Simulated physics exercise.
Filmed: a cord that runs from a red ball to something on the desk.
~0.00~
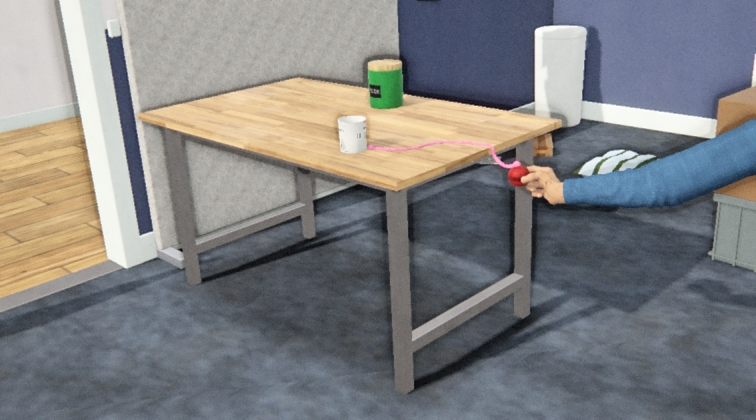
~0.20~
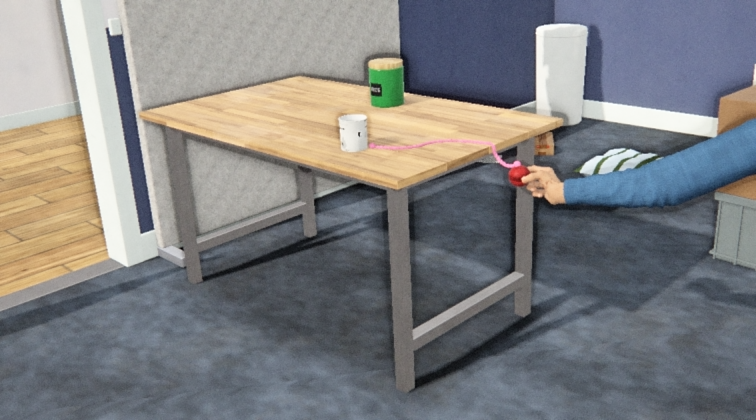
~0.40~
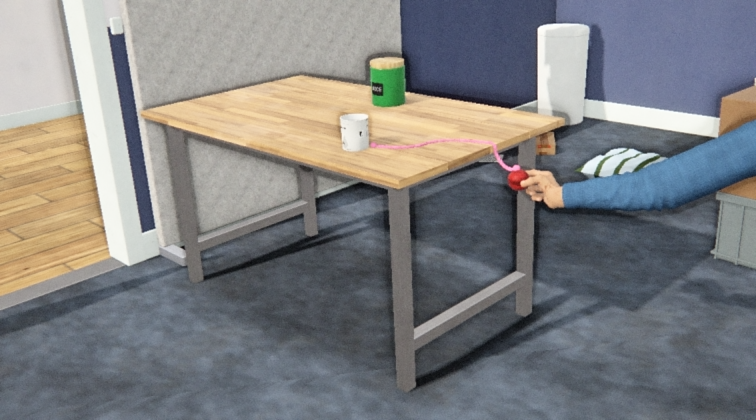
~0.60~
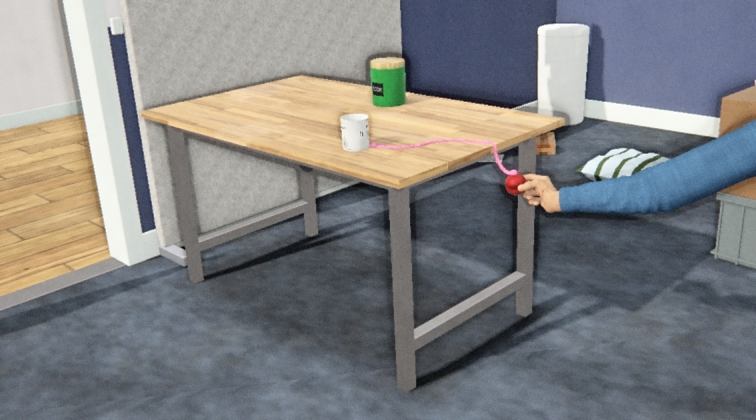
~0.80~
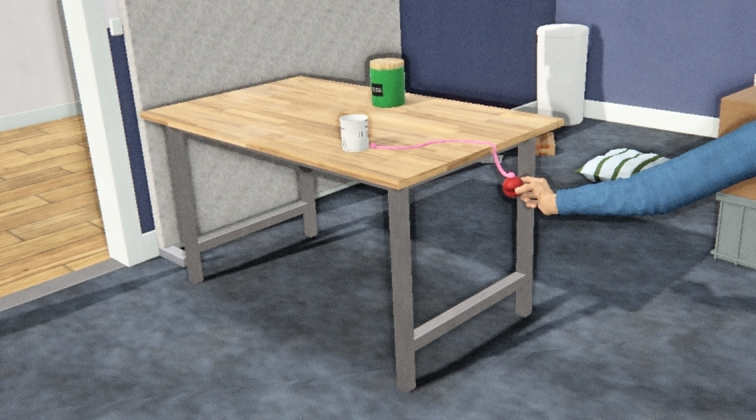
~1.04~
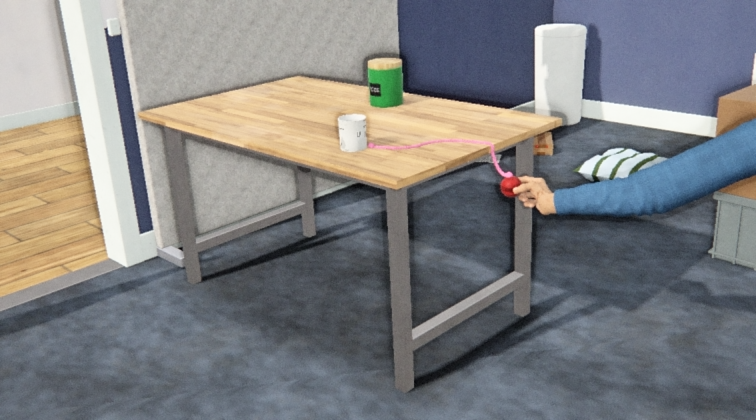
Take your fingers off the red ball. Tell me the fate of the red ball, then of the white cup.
At the end, the red ball makes it down; the white cup falls as well.
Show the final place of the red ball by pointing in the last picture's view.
It ends up near (549, 383).
By 1.40 s, ball in the air near (501, 305); canister still; cup tugged along near (447, 134).
By 1.76 s, ball on the floor near (498, 370); canister still; cup down on the floor.
By 2.12 s, ball on the floor near (533, 378); canister still; cup down on the floor.
When it is over, ball on the floor near (549, 383); canister still; cup down on the floor. The red ball lands on the floor and the white cup follows it down.
